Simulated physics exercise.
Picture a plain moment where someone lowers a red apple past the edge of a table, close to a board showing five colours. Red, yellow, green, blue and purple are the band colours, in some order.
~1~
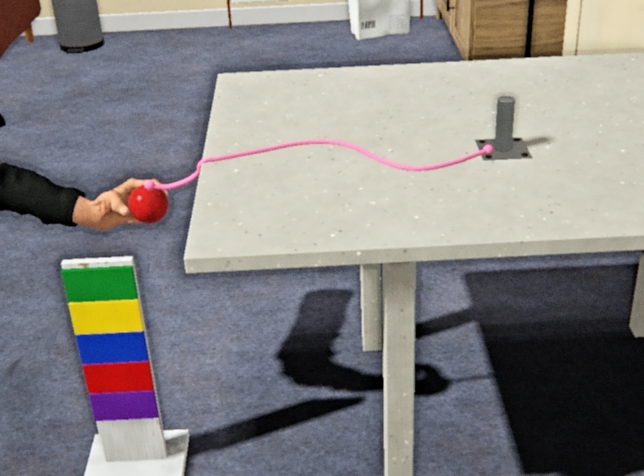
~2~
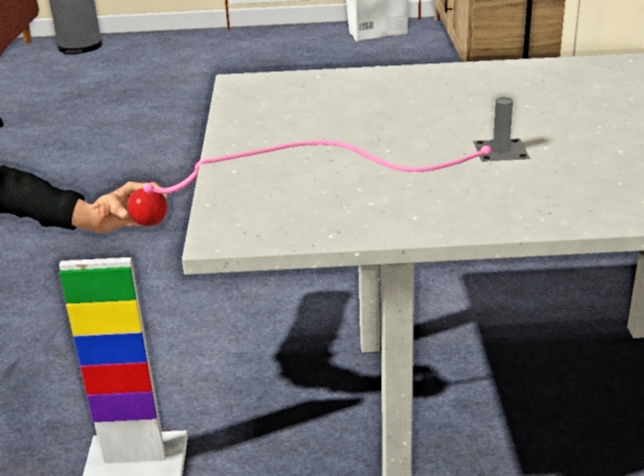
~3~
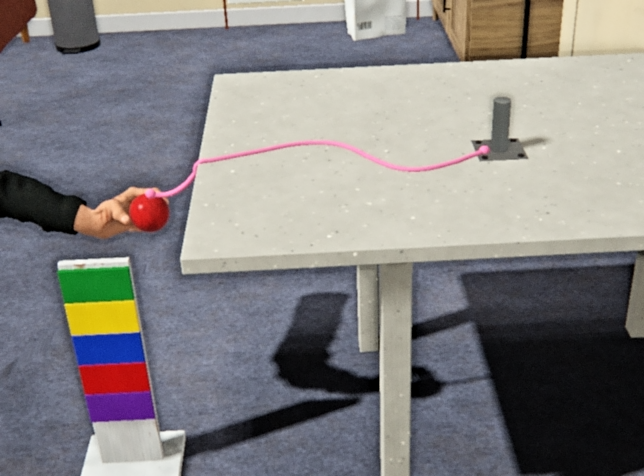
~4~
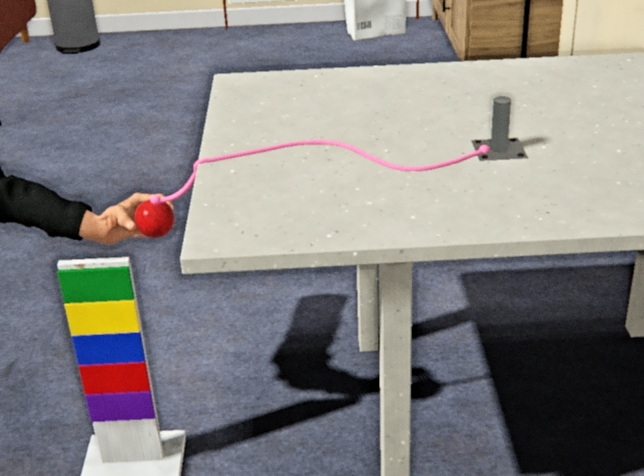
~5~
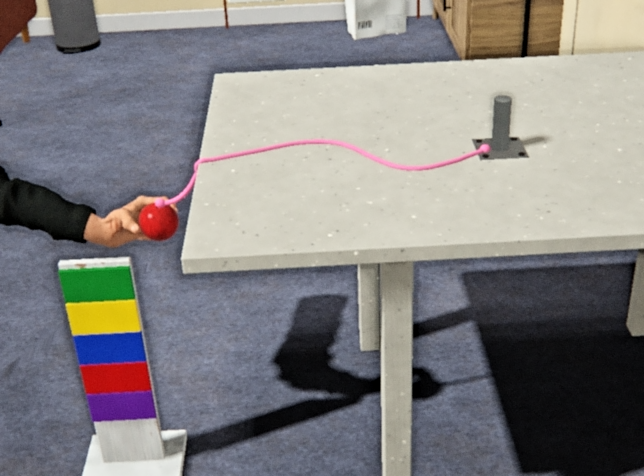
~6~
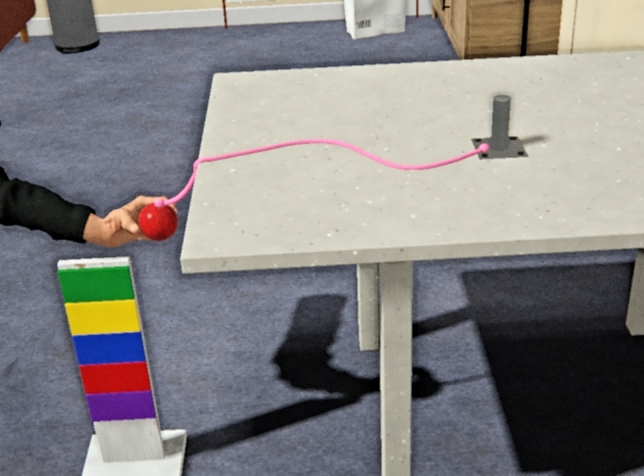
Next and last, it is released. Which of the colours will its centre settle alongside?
It settles alongside green.
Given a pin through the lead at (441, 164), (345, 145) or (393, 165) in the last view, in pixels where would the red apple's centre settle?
That would be (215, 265) for the first, (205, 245) for the second and (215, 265) for the third.
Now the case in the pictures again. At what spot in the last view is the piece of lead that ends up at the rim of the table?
Check around (242, 154) - that's where it is.
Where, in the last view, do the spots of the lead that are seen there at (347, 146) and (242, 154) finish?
In that view they sit near (313, 155) and near (200, 163).
Early on, apple near (177, 274); level with green.
Midway, apple near (241, 265); level with green.
Near the end, apple near (215, 276); level with green.
Finally, apple near (215, 276); level with green. Its middle rests at the green band.
